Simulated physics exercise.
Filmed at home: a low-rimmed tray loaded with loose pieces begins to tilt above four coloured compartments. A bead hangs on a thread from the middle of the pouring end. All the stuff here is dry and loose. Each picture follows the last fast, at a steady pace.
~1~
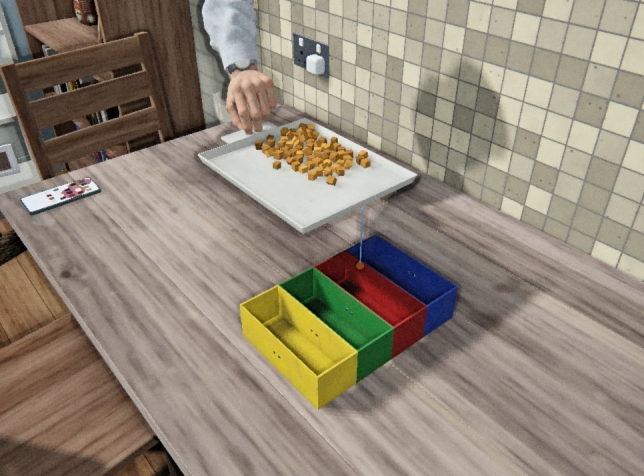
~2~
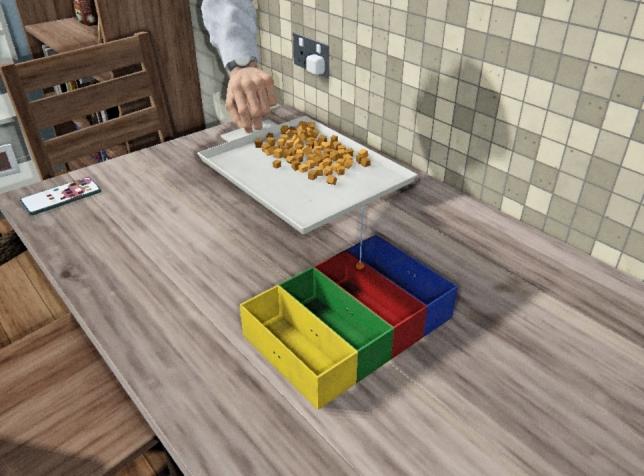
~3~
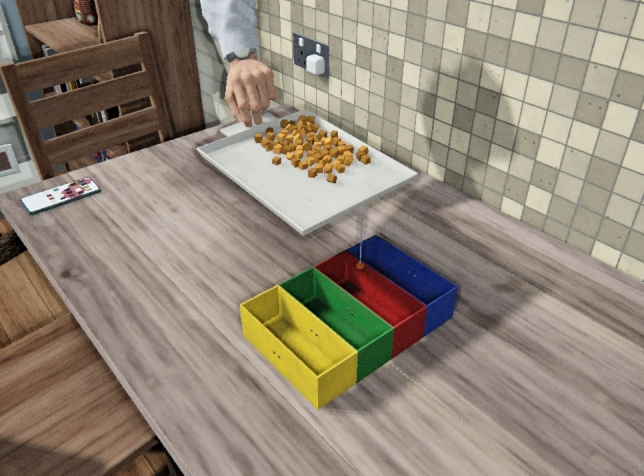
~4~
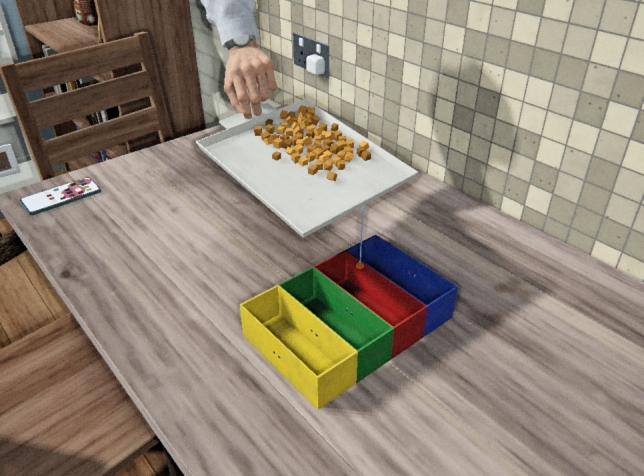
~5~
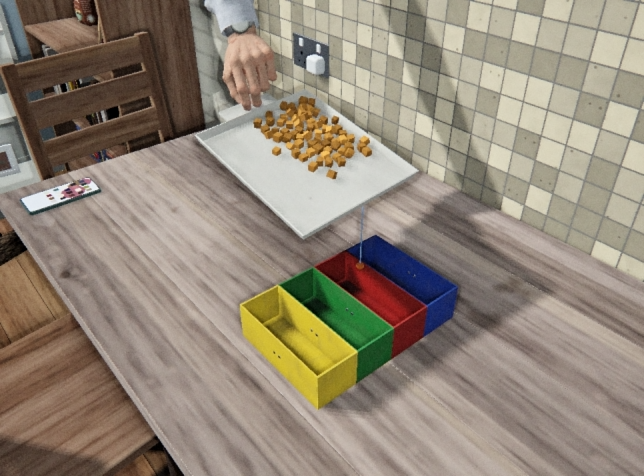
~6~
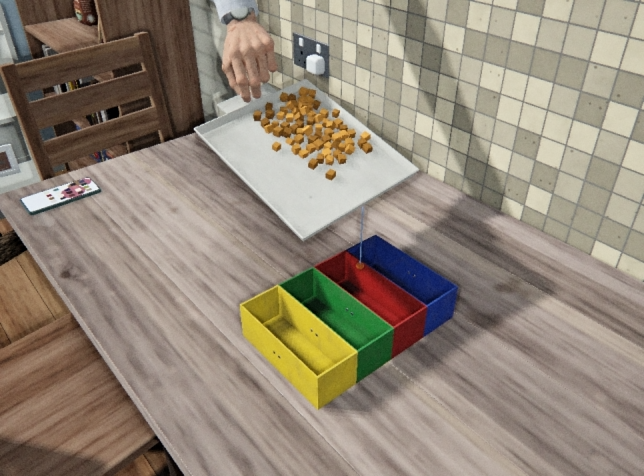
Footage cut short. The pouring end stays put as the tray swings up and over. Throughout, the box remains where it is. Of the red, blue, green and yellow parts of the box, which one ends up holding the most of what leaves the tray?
The green part holds the most.
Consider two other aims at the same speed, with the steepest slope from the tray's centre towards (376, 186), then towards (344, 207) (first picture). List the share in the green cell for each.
Case one 0 %; case two 30 %.
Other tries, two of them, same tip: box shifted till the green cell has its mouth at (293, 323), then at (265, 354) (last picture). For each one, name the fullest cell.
In the first try it is the red cell, in the second it is the blue cell.
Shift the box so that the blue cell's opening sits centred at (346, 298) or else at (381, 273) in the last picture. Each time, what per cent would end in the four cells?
In order: 100 percent, then 100 percent.
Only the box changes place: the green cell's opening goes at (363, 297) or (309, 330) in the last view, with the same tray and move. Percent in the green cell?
30% for the first placement, 40% for the second.
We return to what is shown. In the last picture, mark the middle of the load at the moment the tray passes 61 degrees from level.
The middle of the load sits near (320, 231).
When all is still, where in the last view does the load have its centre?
Close to (335, 336) in the last view.
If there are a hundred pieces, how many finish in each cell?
The yellow cell holds 20 %, the green cell 60 %, the red cell 10 % and the blue cell 0 %.
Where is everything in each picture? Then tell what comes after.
Corners of the pouring end near (303, 225) and (412, 174), level; middle of the load near (308, 152), croutons; bead on its thread near (360, 266); yellow cell near (337, 377); green cell near (375, 352); red cell near (409, 330); blue cell near (440, 309), in the first picture.
Corners of the pouring end near (303, 225) and (412, 174), level; middle of the load near (308, 151), in the second picture.
Corners of the pouring end near (303, 227) and (413, 173), tipped barely, lowest at the left corner; middle of the load near (308, 147), in the third picture.
Corners of the pouring end near (303, 229) and (413, 172), tipped a little, lowest at the left corner; middle of the load near (308, 141), in the fourth picture.
Corners of the pouring end near (304, 232) and (414, 170), tipped a little, lowest at the left corner; middle of the load near (308, 135), in the fifth picture.
Corners of the pouring end near (304, 234) and (414, 169), tipped clearly, lowest at the left corner; middle of the load near (309, 130); yellow cell near (337, 377); green cell near (375, 352); red cell near (409, 330); blue cell near (440, 309), in the sixth picture.
Shortly afterwards, tray tipped steeply; near two thirds on the tray; a little in the green cell; a little in the yellow cell; near a quarter falling or outside the box.
Next, tray tipped past a quarter turn; a little on the tray; near half in the green cell; near a quarter in the yellow cell; a little in the red cell; a little falling or outside the box.
Some moments later, tray tipped past a quarter turn; near two thirds in the green cell; near a quarter in the yellow cell; a little in the red cell.
In the end, tray tipped past a quarter turn; near two thirds in the green cell; near a quarter in the yellow cell; a little in the red cell; none at all in the blue cell.
